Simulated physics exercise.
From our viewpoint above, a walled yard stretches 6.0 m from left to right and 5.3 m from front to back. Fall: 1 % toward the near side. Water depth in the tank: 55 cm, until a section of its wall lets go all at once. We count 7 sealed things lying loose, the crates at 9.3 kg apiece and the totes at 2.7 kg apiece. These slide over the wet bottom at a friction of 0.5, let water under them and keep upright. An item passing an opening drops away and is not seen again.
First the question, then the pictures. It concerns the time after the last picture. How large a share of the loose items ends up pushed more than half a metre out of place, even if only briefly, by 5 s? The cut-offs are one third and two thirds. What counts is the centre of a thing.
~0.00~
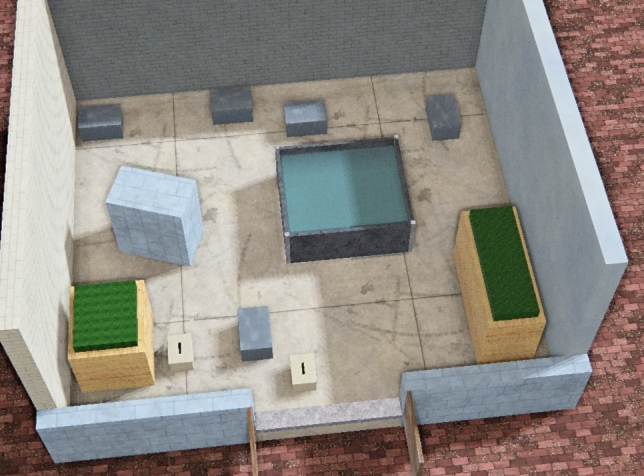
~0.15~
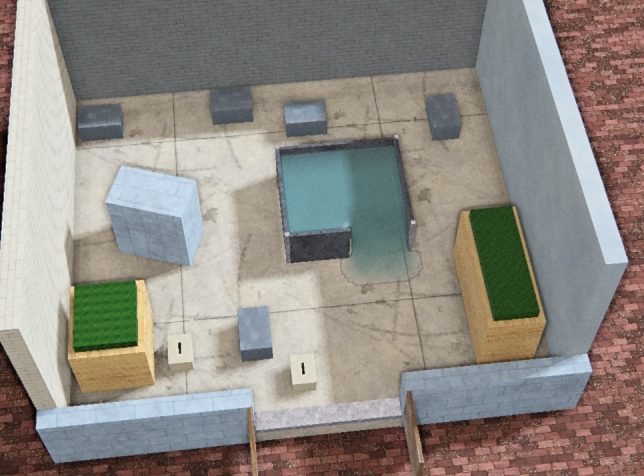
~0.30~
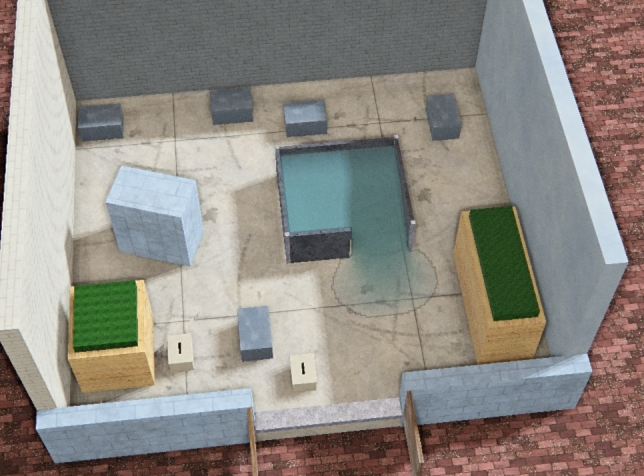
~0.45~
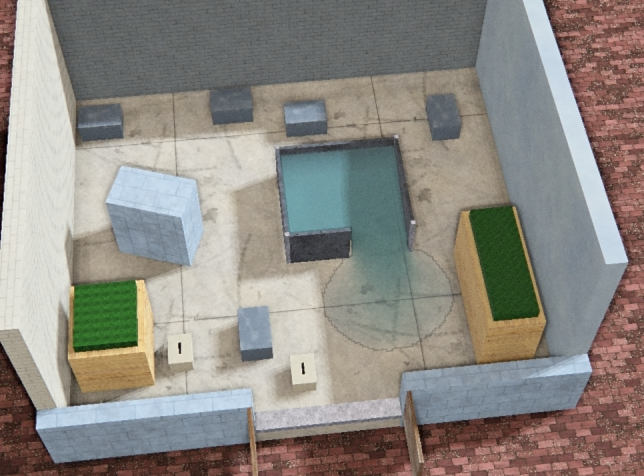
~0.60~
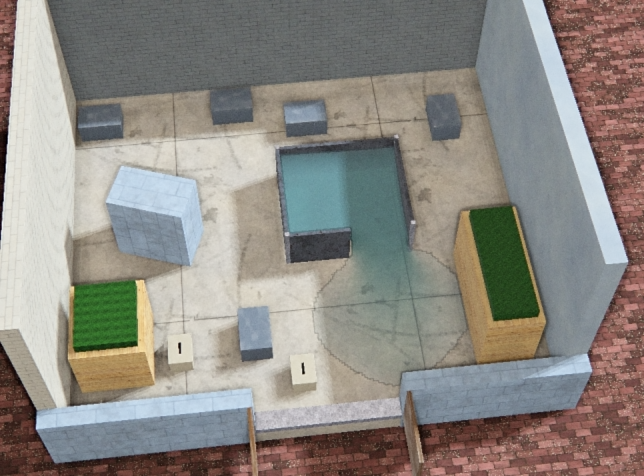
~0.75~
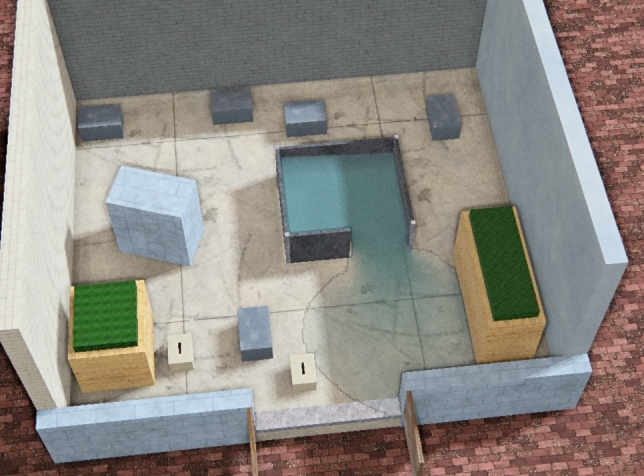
The share is below one third.
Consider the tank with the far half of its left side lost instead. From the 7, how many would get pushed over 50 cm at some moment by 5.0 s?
That would give 3.
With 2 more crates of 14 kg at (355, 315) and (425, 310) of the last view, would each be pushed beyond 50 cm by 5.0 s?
The first comes out beyond the limit, the second beyond the limit.
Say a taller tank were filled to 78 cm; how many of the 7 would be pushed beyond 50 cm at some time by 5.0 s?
Then 1.
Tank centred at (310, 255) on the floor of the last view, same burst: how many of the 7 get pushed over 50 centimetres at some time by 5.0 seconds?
That gives 1 of them.
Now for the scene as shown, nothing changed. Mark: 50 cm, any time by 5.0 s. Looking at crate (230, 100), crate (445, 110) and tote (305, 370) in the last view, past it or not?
Listed in sequence: Lower; lower; higher for the last.
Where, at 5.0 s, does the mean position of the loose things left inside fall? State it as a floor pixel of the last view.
They average out to somewhere around (255, 191).
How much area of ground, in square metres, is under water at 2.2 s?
I'd put it close to 8.5 m2.
After 1.1 s 0 of 7 are over 50 cm from their spots; 0 afloat.
After 2.2 s 1 of 7 are over 50 cm from their spots; 0 afloat.
After 3.5 s 1 of 7 are over 50 cm from their spots; 0 afloat.
After 5.0 s 1 of 7 are over 50 cm from their spots, and 1 have been at some point; 0 afloat.
